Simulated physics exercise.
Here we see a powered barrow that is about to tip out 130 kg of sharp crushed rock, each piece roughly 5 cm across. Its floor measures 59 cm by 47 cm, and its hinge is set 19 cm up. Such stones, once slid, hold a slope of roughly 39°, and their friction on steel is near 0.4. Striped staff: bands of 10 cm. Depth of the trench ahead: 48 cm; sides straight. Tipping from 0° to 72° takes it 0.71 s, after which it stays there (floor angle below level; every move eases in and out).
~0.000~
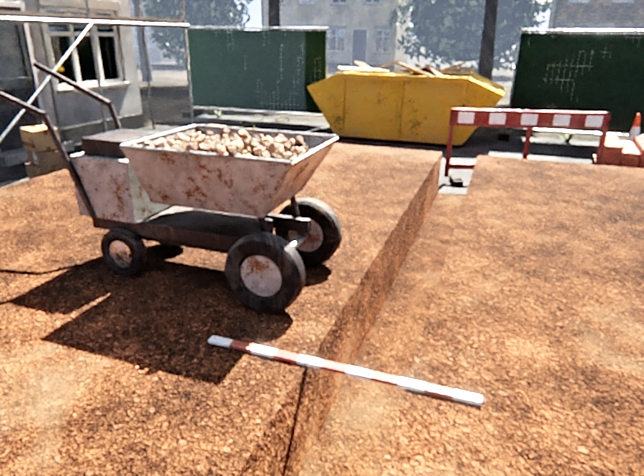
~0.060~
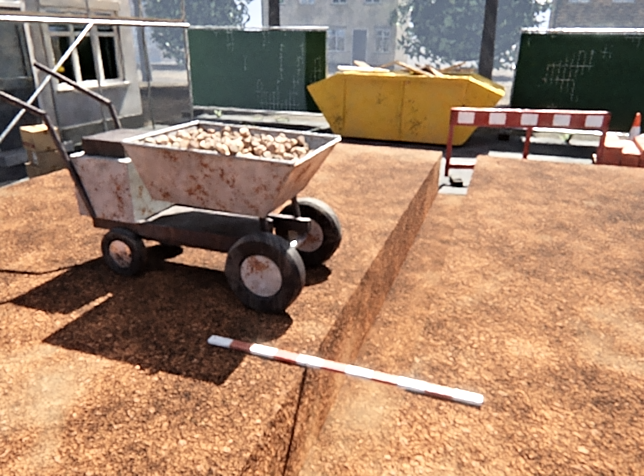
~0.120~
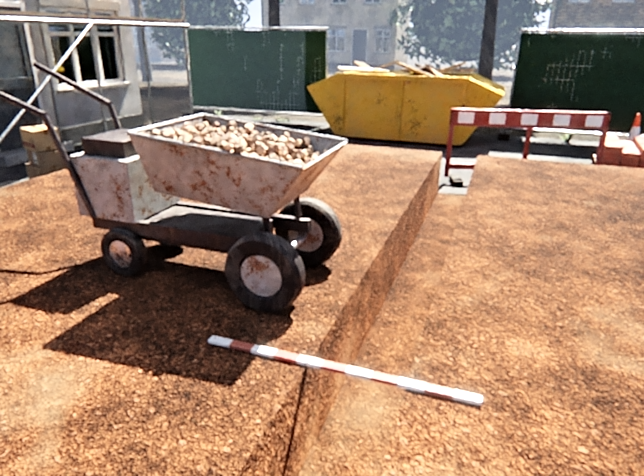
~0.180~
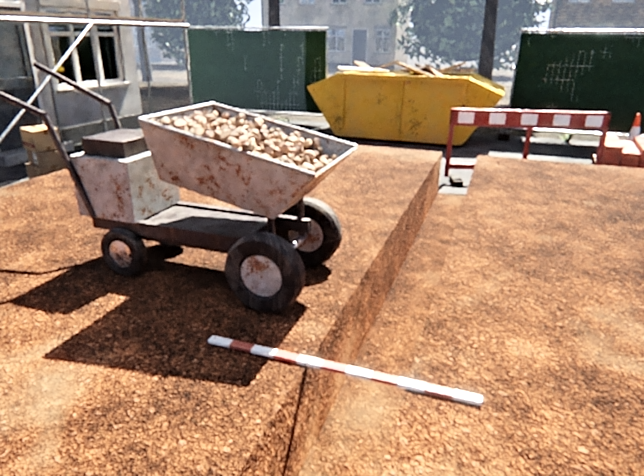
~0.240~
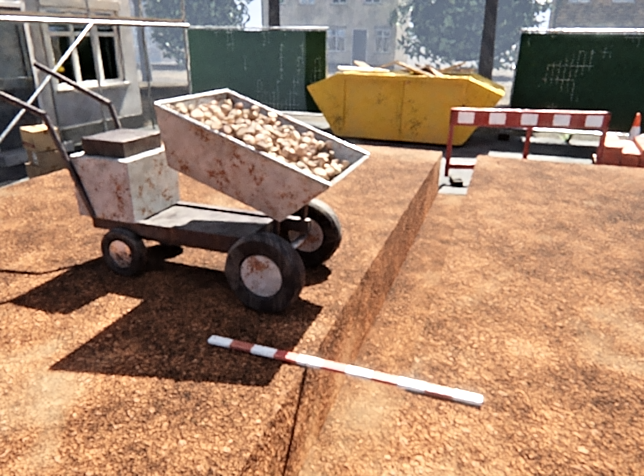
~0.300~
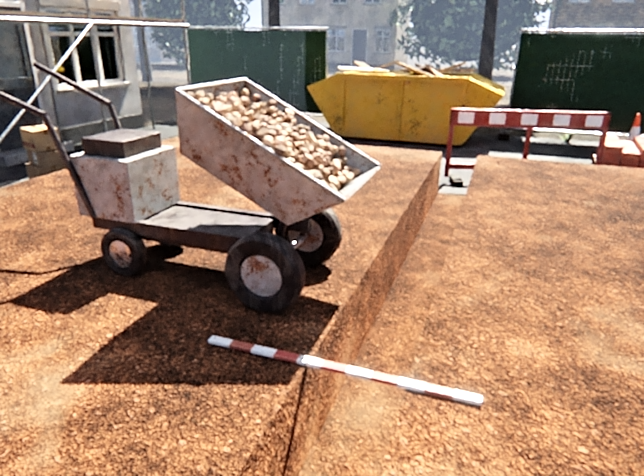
On a building site, the tray of a small rusty dumper loaded with stones tilting steadily steeper toward the right beside a trench.
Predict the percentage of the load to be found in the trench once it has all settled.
Roughly 37 percent of the load ends up there.
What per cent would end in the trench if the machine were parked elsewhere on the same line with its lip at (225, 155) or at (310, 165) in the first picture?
First some 80, then 20 per cent.
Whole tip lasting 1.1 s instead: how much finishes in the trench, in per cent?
Close to 50 percent, then.
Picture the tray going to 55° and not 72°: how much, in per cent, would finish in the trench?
Roughly 15 per cent would end in the trench.
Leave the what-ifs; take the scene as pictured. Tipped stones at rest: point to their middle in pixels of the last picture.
I'd point somewhere around (446, 308).
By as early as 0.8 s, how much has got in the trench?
Roughly 10 percent of the load.
After 0.5 s the floor is at 60°; 100 % in the tray; the foremost stones are at (387, 226).
After 0.8 s the floor is at 72°; 69 % in the tray, 10 % in the trench, 21 % past the trench; the foremost stones are at (481, 324).
After 1.2 s the floor is at 72°; 31 % in the tray, 22 % in the trench, 47 % past the trench; the foremost stones are past the picture's edge.
After 3.1 s the floor is at 72°; 18 % in the tray, 37 % in the trench, 46 % past the trench; the foremost stones are past the picture's edge.
